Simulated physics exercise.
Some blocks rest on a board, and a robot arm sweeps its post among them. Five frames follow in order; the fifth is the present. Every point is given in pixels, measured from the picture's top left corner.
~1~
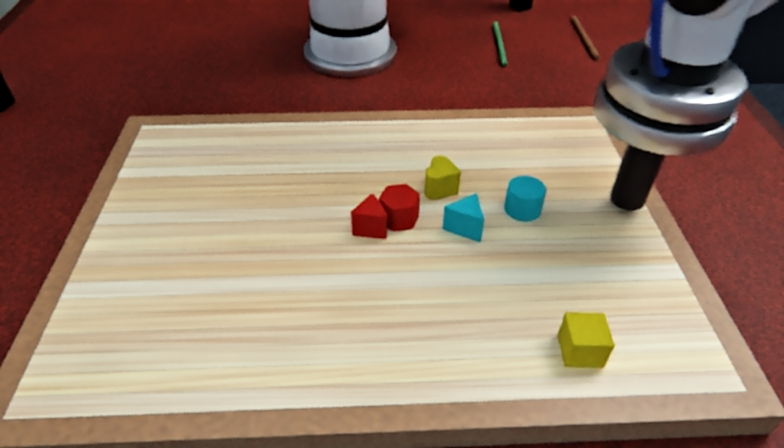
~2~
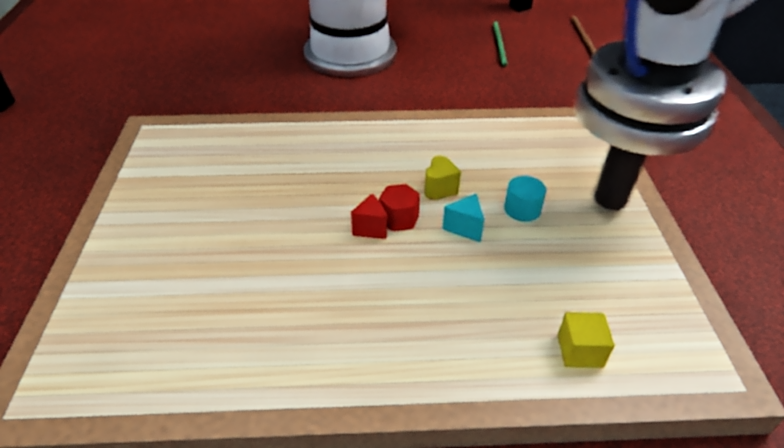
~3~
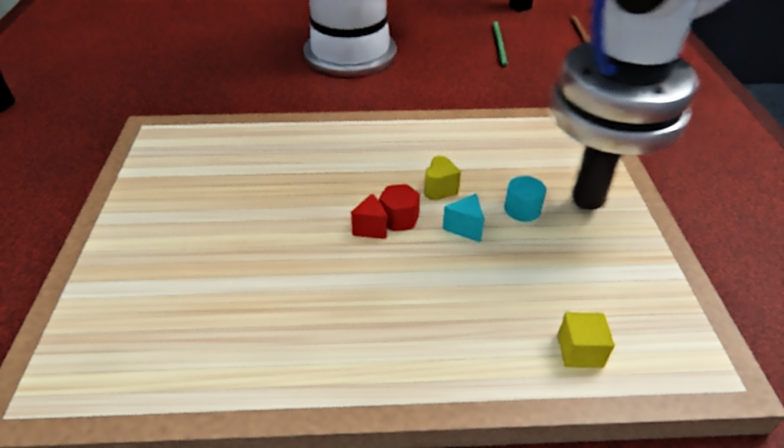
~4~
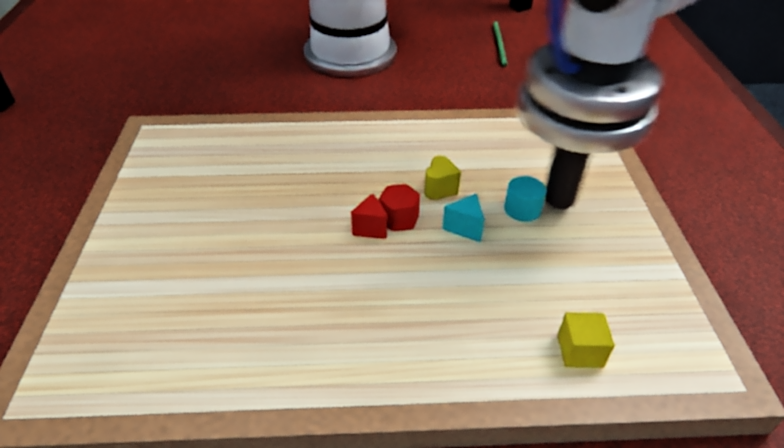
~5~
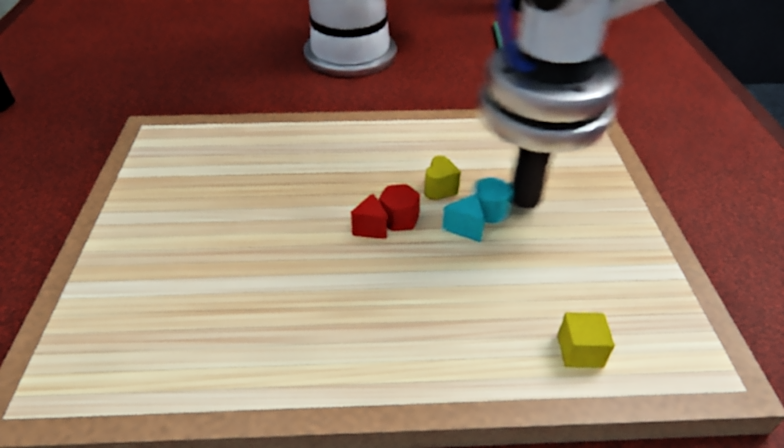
On a wooden board, a robot arm moving its dark post left and pushing a turquoise round block toward a turquoise triangular piece.
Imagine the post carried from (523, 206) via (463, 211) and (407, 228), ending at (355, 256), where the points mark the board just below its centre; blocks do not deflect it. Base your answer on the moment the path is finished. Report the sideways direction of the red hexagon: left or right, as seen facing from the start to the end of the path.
Sideways, to the right.
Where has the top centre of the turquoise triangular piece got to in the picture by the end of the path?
I'd place it at (446, 217), taking the centre of its top.
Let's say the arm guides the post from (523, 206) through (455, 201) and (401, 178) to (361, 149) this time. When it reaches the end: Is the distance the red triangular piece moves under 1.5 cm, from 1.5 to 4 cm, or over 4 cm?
Once the path is done, the red triangular piece lies 1.5 to 4 cm from its present place.
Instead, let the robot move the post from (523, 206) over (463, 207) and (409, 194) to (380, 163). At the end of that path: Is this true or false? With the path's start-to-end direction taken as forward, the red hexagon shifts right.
The statement is false.
What follows on the original path. One third of the way, post (463, 203); red triangular piece (365, 208), turned 20° anticlockwise; red hexagon (389, 196); turquoise triangular piece (449, 212), turned 90° anticlockwise; turquoise round block (428, 191).
Two thirds of the way, post (407, 219); red triangular piece (348, 214), turned 55° anticlockwise; red hexagon (338, 189), turned 60° anticlockwise; turquoise triangular piece (446, 217), turned 105° anticlockwise; turquoise round block (378, 189).
At the end, post (354, 247); red triangular piece (339, 213), turned 55° anticlockwise; red hexagon (336, 188), turned 70° anticlockwise; turquoise triangular piece (446, 217), turned 105° anticlockwise; turquoise round block (374, 190).
